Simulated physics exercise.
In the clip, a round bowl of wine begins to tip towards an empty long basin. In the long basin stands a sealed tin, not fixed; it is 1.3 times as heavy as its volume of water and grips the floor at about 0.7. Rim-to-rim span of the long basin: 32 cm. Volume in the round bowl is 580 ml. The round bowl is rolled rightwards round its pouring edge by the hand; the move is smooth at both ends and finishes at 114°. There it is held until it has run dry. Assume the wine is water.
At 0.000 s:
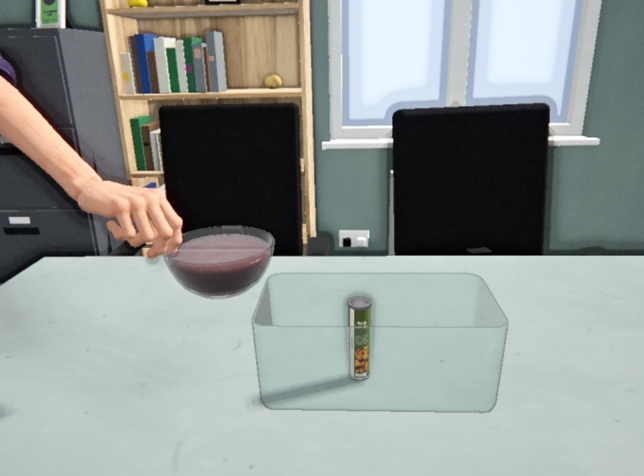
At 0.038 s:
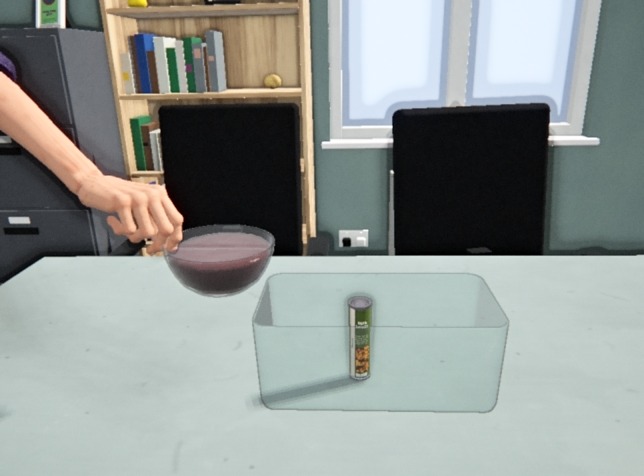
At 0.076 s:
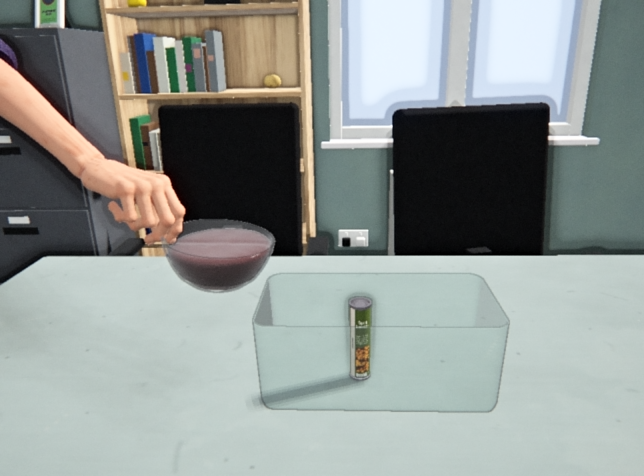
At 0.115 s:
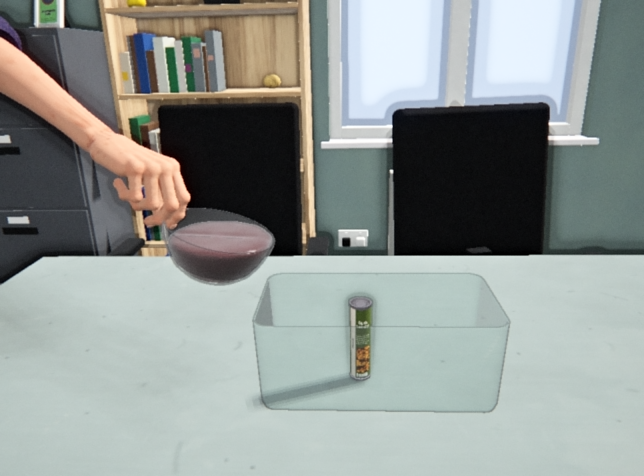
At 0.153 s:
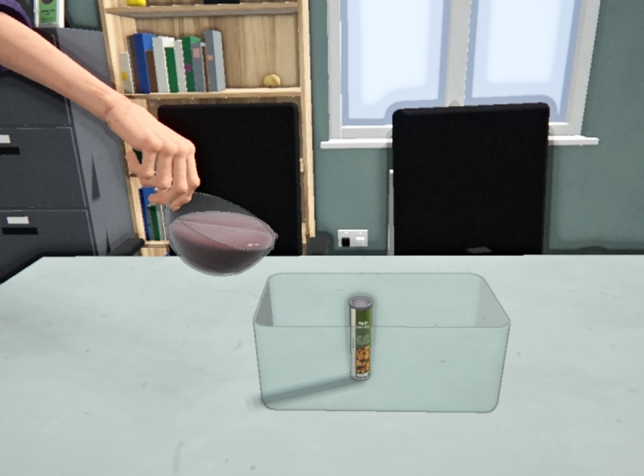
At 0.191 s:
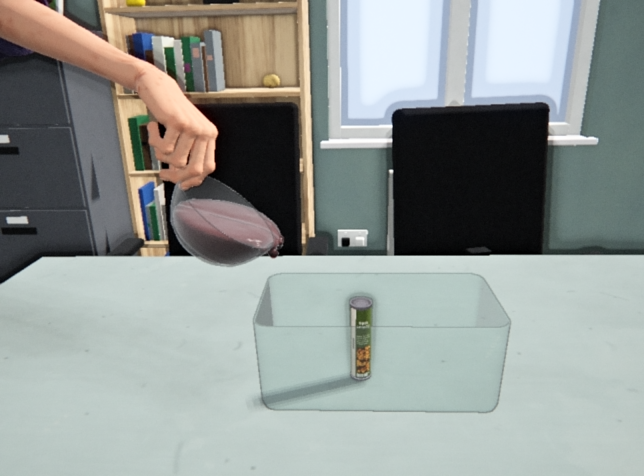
In an office-like room with grey-green walls, seen from a fixed view across a pale table, two black chairs stand before a wooden bookcase, dark drawers and a bright window. A clear rectangular basin holding a small upright green-labelled tin sits on the table, while a hand at left grips a clear round bowl of dark reddish wine. The hand rises and tilts the bowl rightwards, slowly at first, then more steeply, until wine reaches its lowered right edge and a little passes over.
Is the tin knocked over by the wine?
Yes.
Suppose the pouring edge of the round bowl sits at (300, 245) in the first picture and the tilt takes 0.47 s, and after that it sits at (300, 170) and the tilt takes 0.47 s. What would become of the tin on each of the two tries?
Run one: It does not tip. Run two: It does not tip.
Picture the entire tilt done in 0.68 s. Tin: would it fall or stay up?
Then it topples.
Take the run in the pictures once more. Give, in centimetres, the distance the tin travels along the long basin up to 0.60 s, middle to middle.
It has moved some 2 cm.
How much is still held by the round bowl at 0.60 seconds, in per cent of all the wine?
0 in a hundred, give or take.
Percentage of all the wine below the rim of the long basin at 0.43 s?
28 %, roughly.
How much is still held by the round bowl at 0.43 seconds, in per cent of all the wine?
Near 10 in a hundred.
After 0.43 s the tilt is 111° and 11 per cent is still to pour; the tin stands where it began.
After 0.60 s the tilt is 114° and 0 per cent is still to pour; the tin leans 24°.
After 0.77 s the tilt is 114° and 0 per cent is still to pour; the tin lies on its side.
After 0.97 s the tilt is 114° and 0 per cent is still to pour; the tin lies on its side.
In the end the tin lies on its side.
